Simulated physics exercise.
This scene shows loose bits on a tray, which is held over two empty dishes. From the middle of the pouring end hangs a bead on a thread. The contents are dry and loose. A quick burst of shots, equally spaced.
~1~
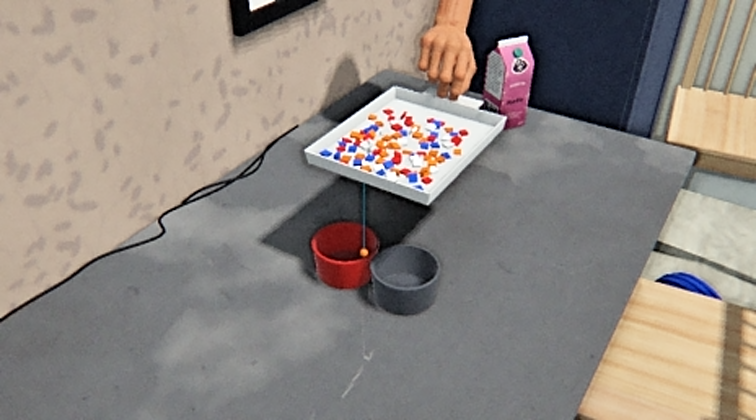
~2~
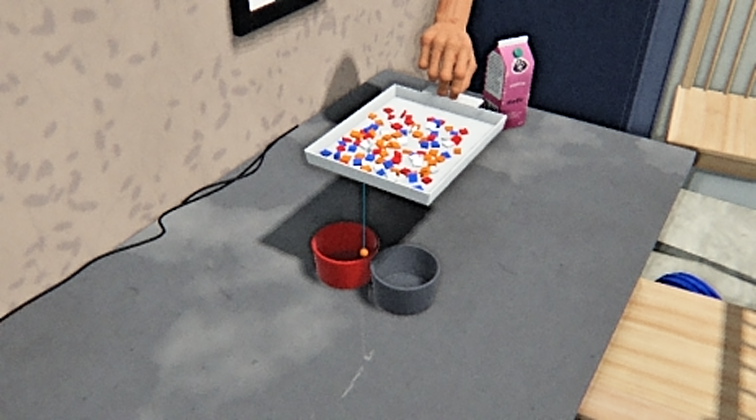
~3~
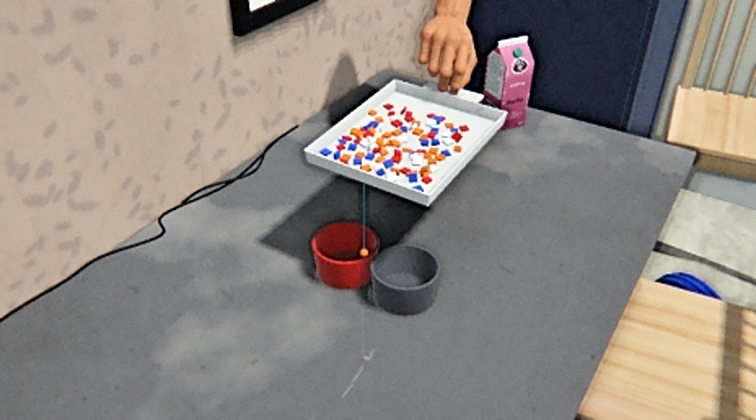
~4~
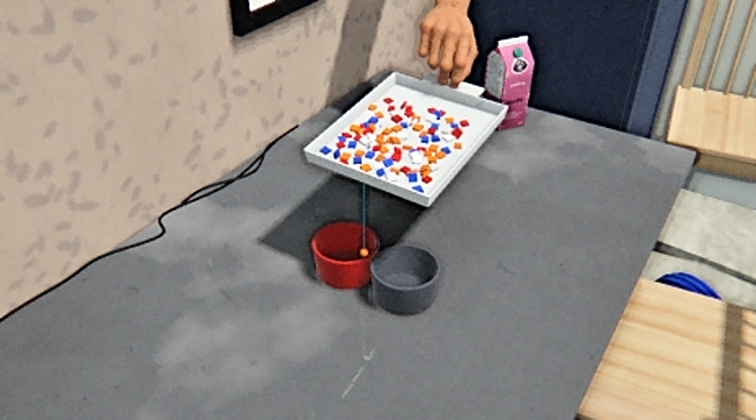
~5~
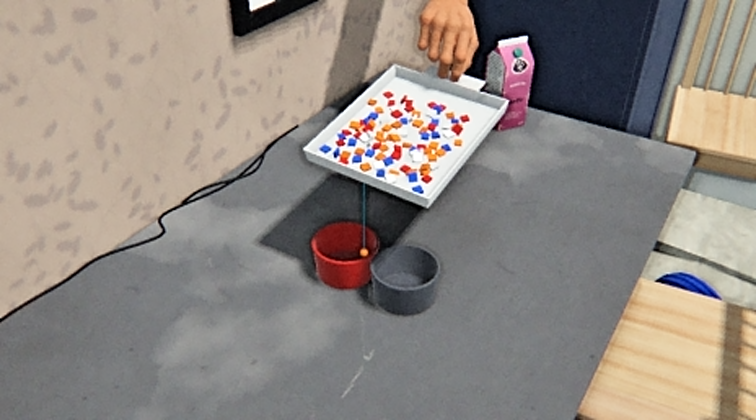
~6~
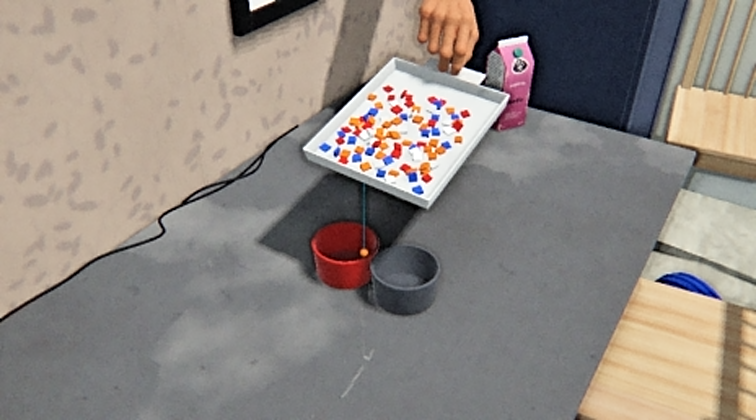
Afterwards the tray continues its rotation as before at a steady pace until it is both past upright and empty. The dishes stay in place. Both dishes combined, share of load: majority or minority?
Minority.
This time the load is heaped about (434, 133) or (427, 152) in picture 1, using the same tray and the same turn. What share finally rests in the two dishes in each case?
First case: Around 30 %; second case: Around 20 %.
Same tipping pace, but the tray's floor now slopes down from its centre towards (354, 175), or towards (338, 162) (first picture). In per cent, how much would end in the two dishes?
First case: 10 %; second case: 40 %.
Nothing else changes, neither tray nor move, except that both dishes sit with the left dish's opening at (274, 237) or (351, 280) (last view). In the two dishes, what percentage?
10 and 80 in a hundred.
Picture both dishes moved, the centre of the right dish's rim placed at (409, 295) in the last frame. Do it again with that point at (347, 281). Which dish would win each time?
Trial one goes to the right of the two, trial two to the right of the two.
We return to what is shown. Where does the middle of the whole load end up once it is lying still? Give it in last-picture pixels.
It settles centred around (388, 329).
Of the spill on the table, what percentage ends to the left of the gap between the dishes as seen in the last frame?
Left share: Close to 50 %.
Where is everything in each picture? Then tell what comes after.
Corners of the pouring end at (308, 150) and (429, 192), level; middle of the load at (395, 146), mosaic tiles; left dish at (328, 271); right dish at (388, 297); bead on its thread at (364, 253), in the first frame.
Corners of the pouring end at (308, 150) and (429, 192), level; middle of the load at (395, 146), in the second frame.
Corners of the pouring end at (308, 150) and (428, 193), tipped barely, lowest at the right corner; middle of the load at (395, 144), in the third frame.
Corners of the pouring end at (307, 149) and (428, 195), tipped a little, lowest at the right corner; middle of the load at (395, 141), in the fourth frame.
Corners of the pouring end at (307, 149) and (428, 196), tipped a little, lowest at the right corner; middle of the load at (395, 138), in the fifth frame.
Corners of the pouring end at (307, 148) and (428, 198), tipped a little, lowest at the right corner; middle of the load at (395, 136); left dish at (328, 271); right dish at (388, 297), in the sixth frame.
Soon, tray tipped steeply; nearly all on the tray; a stray few in the air.
A while on, tray tipped right over; most on the tray; a stray few in the right dish; a small part outside both; a small part in the air.
Towards the end, tray tipped past a quarter turn; about a quarter in the right dish; most outside both.
Finally, tray tipped past a quarter turn; about a quarter in the right dish; none in the left dish; most outside both.
